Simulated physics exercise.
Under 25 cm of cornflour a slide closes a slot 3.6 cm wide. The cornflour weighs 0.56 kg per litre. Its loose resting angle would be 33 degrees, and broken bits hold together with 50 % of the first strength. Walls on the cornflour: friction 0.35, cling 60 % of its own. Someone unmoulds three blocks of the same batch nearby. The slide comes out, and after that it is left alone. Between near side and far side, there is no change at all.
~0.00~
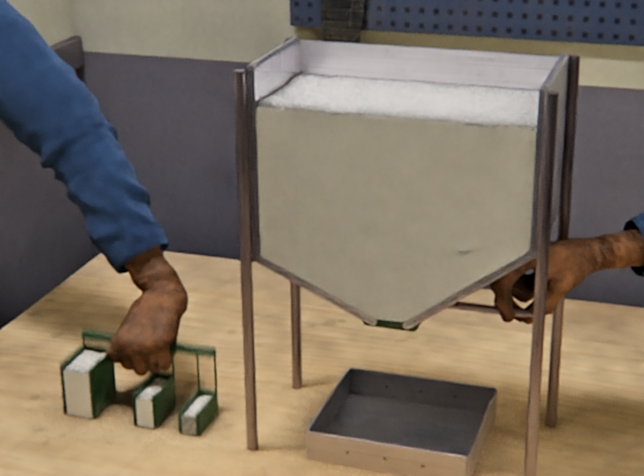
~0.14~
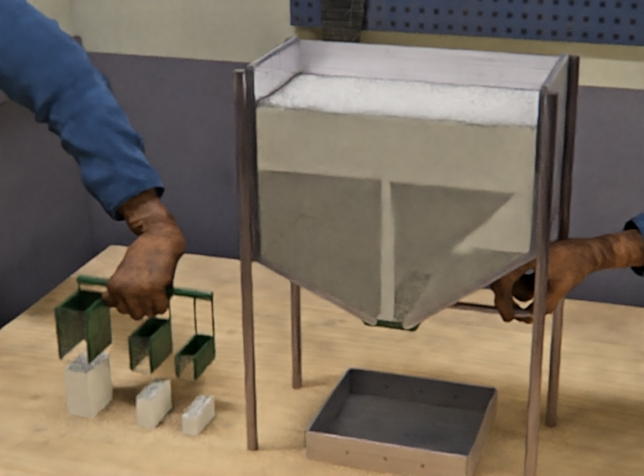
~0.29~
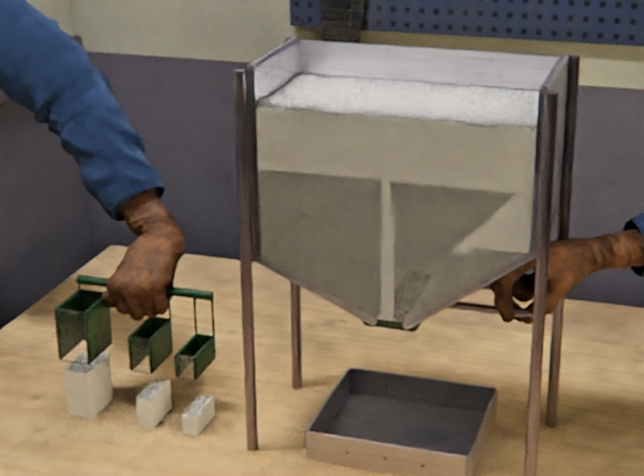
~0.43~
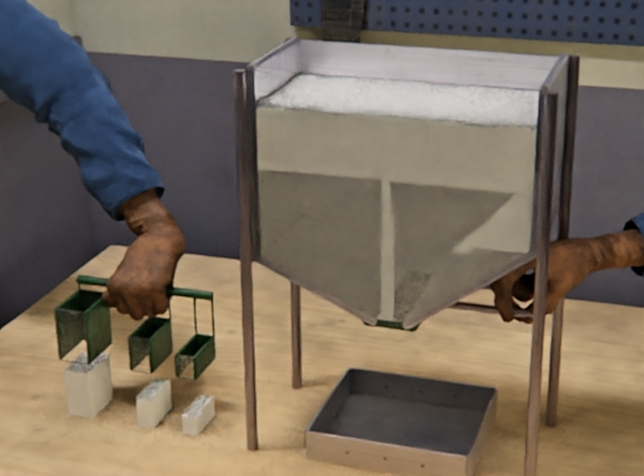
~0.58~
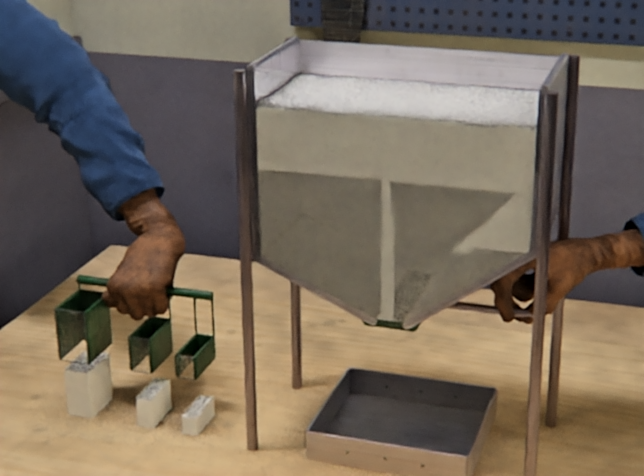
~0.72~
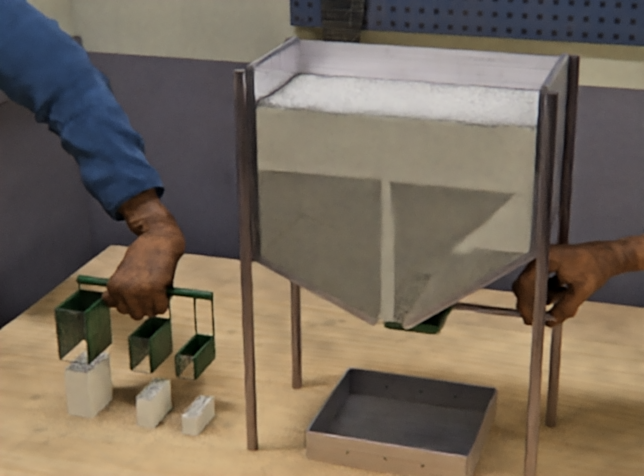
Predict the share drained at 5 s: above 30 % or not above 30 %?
Not above 30 %.
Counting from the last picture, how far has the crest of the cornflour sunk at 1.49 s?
Measured change: About 0.0 cm.
After 1.07 s, 0 % has run out.
After 1.49 s, 0 % has run out.
After 1.90 s, 0 % has run out.
After 2.32 s, 0 % has run out.
After 5.62 s, 0 % has run out.
